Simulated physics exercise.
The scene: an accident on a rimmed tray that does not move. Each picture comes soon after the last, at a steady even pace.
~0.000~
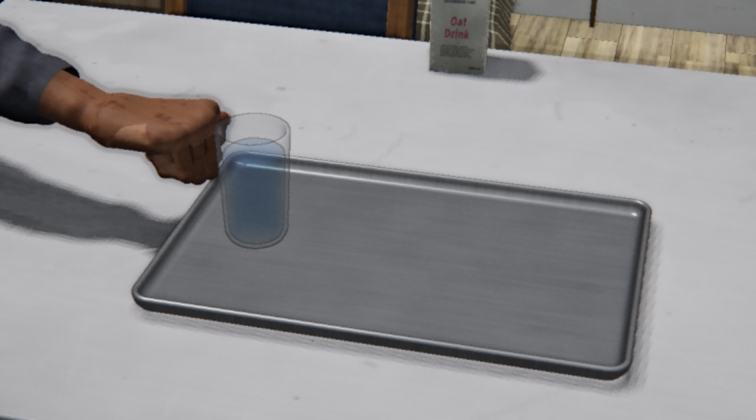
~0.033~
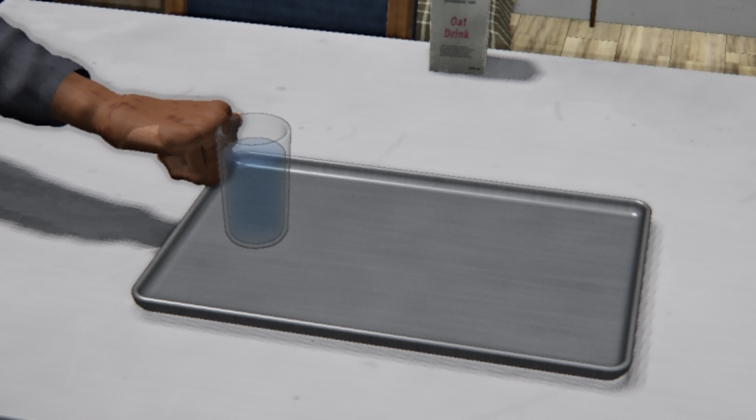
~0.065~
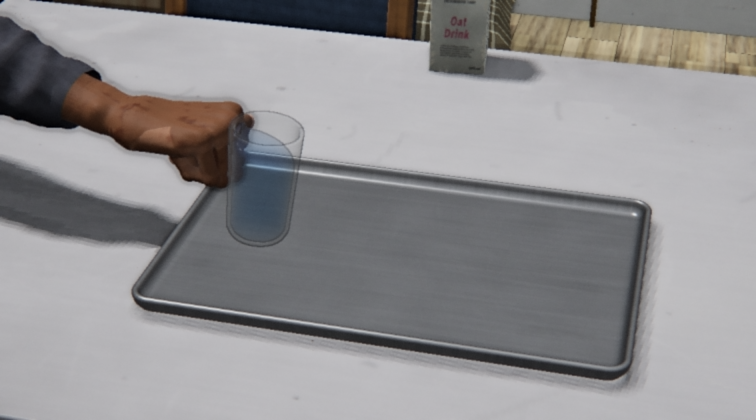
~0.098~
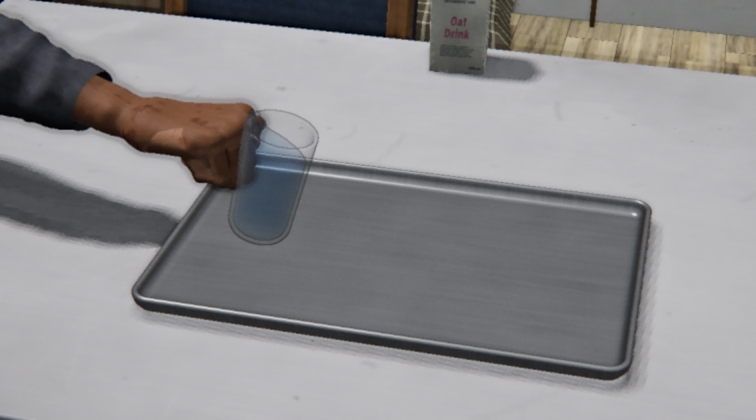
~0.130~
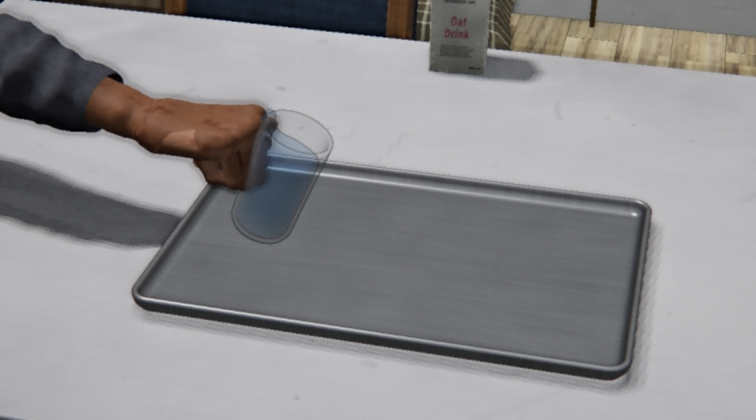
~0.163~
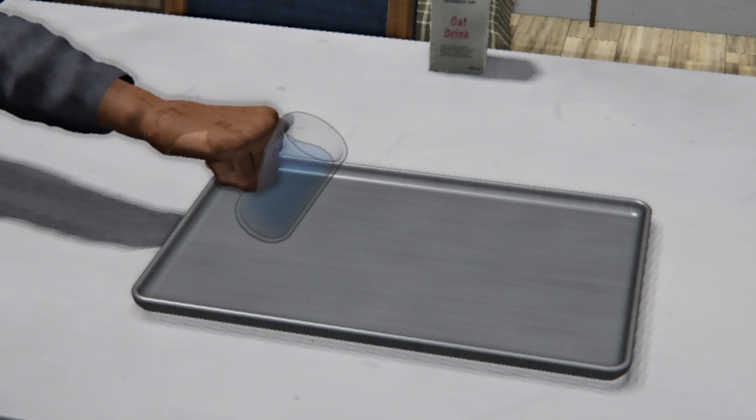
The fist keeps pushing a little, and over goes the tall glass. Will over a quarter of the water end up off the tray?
Yes.
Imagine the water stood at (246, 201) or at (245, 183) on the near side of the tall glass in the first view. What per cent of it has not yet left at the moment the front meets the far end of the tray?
First fill near 50 percent, second near 45 percent.
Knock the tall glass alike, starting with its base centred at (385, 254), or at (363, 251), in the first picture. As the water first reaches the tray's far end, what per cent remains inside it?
Estimate: 70 % then 70 %.
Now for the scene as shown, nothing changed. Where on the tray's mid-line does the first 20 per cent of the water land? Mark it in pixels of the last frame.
(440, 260).
A moment on, the tall glass lies on its side and 93 per cent is in the glass, 0 on the tray and 7 above or beyond its rim.
Next, the tall glass lies on its side and 51 per cent is in the glass, 40 on the tray and 9 above or beyond its rim.
Then the tall glass lies on its side and 29 per cent is in the glass, 60 on the tray and 12 above or beyond its rim.
Later the tall glass lies on its side and 16 per cent is in the glass, 49 on the tray and 35 above or beyond its rim.
Finally, 66 per cent is held by tray and glass, 34 is off the tray.
